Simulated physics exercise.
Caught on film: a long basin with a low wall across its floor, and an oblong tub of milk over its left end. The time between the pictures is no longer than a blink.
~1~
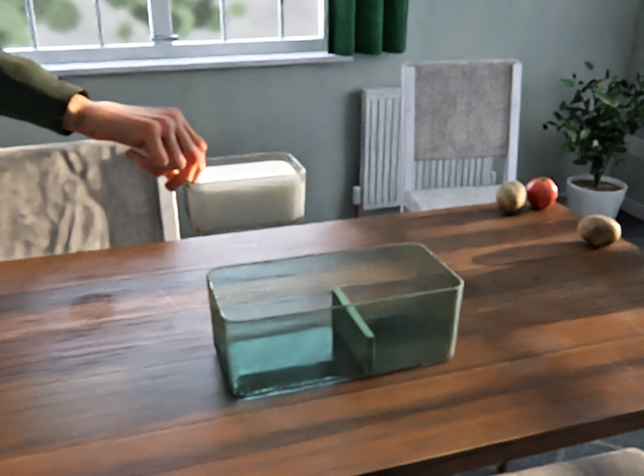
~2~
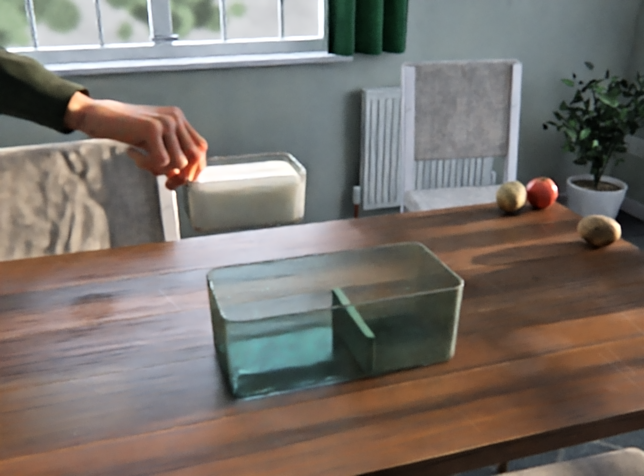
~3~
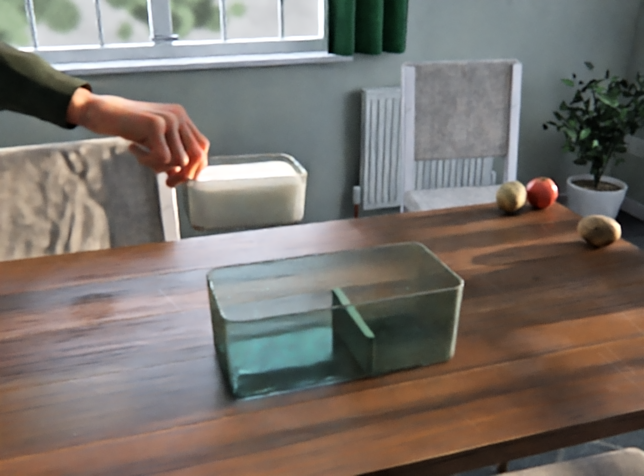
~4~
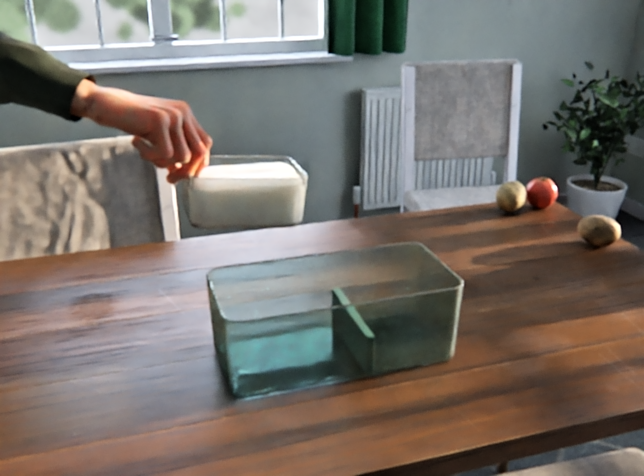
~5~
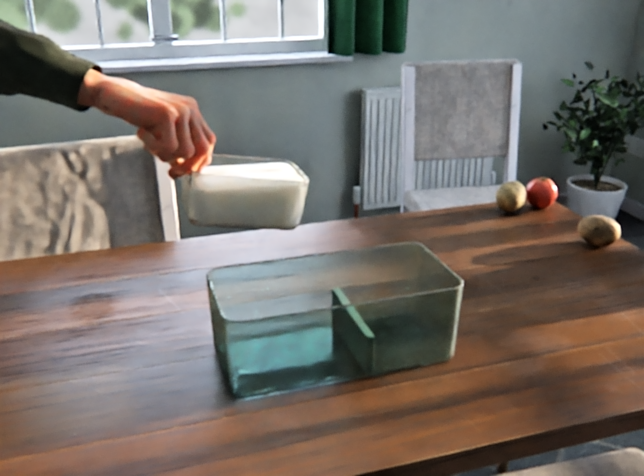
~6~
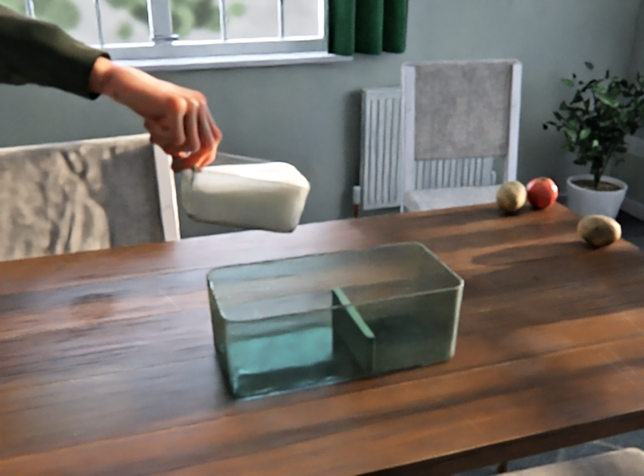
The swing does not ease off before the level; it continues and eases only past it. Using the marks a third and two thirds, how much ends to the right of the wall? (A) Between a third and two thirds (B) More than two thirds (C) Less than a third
Between a third and two thirds (A).
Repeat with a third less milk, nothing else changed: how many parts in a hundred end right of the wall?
My estimate is about 10 percent.
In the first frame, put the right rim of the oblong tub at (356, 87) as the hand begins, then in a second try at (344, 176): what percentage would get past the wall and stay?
In order, roughly 85 percent and 80 percent.
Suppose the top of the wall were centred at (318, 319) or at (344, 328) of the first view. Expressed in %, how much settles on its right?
The first placement leaves close to 80 per cent, the second close to 60 per cent.
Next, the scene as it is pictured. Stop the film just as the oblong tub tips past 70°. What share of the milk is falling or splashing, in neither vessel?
Near 35 parts in a hundred.
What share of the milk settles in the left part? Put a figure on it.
55 in a hundred.
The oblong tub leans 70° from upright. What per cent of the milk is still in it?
Remaining share, estimated: 30 %.
A moment on, the tilt is 70° and 30 per cent is still to pour, 11 is left of the wall and 23 right of it.
Next, the tilt is 105° and 4 per cent is still to pour, 44 is left of the wall and 46 right of it.
Then the tilt is 113° and 0 per cent is still to pour, 53 is left of the wall and 46 right of it.
Later the tilt is 113° and 0 per cent is still to pour, 53 is left of the wall and 46 right of it.
In the end 53 per cent lies left of the wall, 46 right of it and 1 outside.
